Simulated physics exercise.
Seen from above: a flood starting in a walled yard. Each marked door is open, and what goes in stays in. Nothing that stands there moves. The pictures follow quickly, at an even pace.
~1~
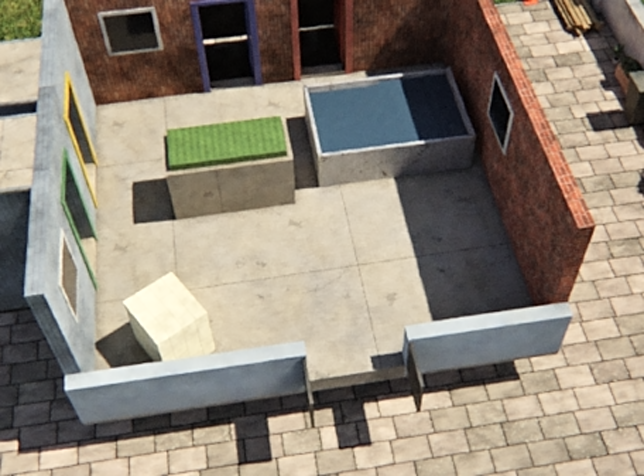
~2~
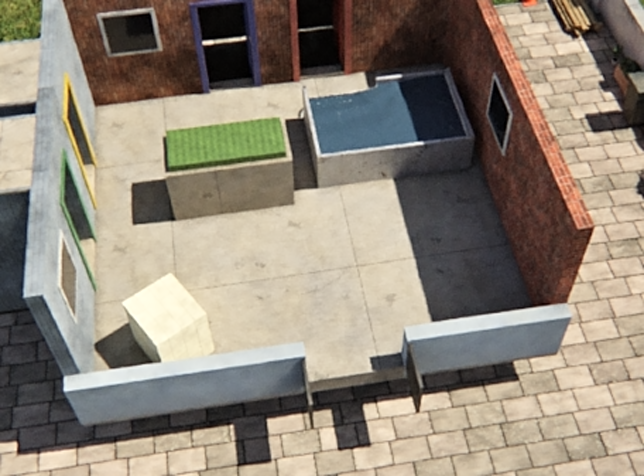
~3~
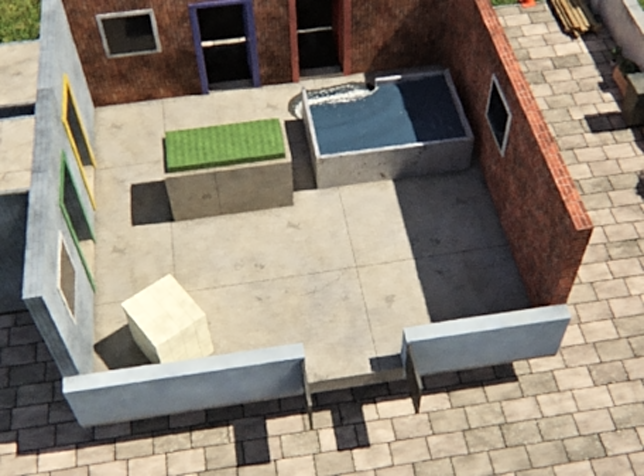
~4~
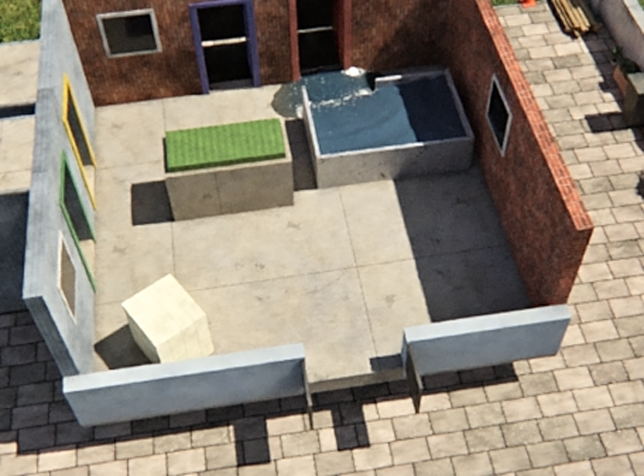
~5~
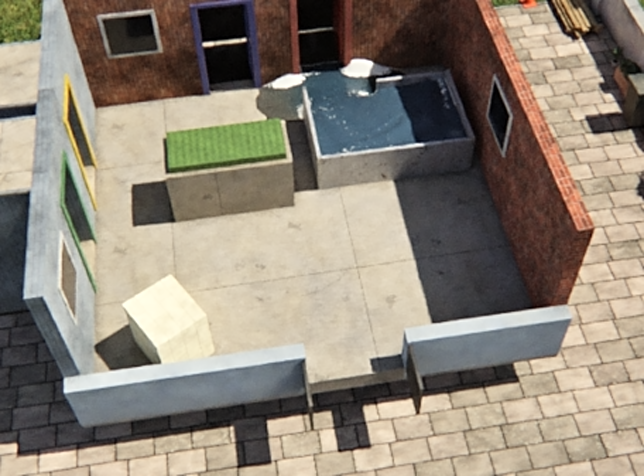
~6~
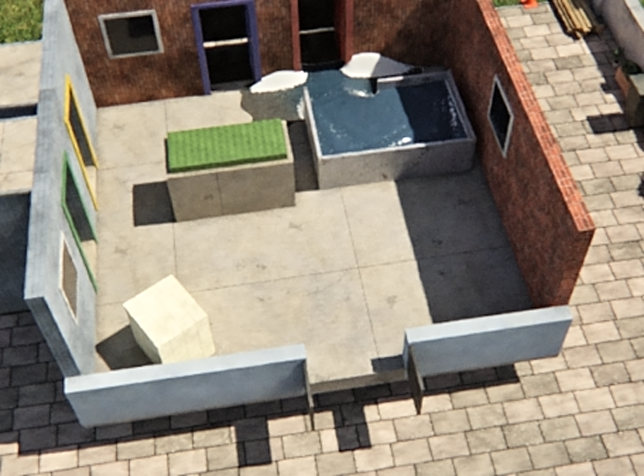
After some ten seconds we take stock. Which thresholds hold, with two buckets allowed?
One by one: The blue door floods; the yellow door holds within the limit; the red door floods; the green door holds within the limit.
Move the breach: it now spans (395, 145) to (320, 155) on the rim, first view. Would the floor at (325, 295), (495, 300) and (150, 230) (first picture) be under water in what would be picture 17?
In that order: Wet, under water, free of water.
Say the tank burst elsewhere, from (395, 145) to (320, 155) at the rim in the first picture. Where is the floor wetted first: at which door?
The green-painted one.
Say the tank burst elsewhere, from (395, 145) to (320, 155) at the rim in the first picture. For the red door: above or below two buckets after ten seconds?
In short: Red door takes less.
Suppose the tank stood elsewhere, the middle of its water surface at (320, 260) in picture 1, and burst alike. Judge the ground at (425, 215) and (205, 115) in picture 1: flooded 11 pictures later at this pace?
In that order: Covered, clear.
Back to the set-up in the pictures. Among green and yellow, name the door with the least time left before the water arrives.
I say the door marked yellow.
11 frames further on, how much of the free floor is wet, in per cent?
Near 25 in a hundred.
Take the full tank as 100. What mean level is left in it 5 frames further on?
Some 68 per cent.
A moment on, water covers 15 % of the floor; the blue door under two buckets in, the yellow door not reached, the red door far over two buckets in, the green door not reached.
Next, water covers 25 % of the floor; the blue door over two buckets in, the yellow door not reached, the red door far over two buckets in, the green door not reached.
Then, water covers 35 % of the floor; the blue door over two buckets in, the yellow door under two buckets in, the red door far over two buckets in, the green door wet at the sill, nothing in.
Later, water covers 60 % of the floor; the blue door over two buckets in, the yellow door under two buckets in, the red door far over two buckets in, the green door wet at the sill, nothing in.
In the end, water covers 75 % of the floor; the blue door far over two buckets in, the yellow door under two buckets in, the red door far over two buckets in, the green door wet at the sill, nothing in.
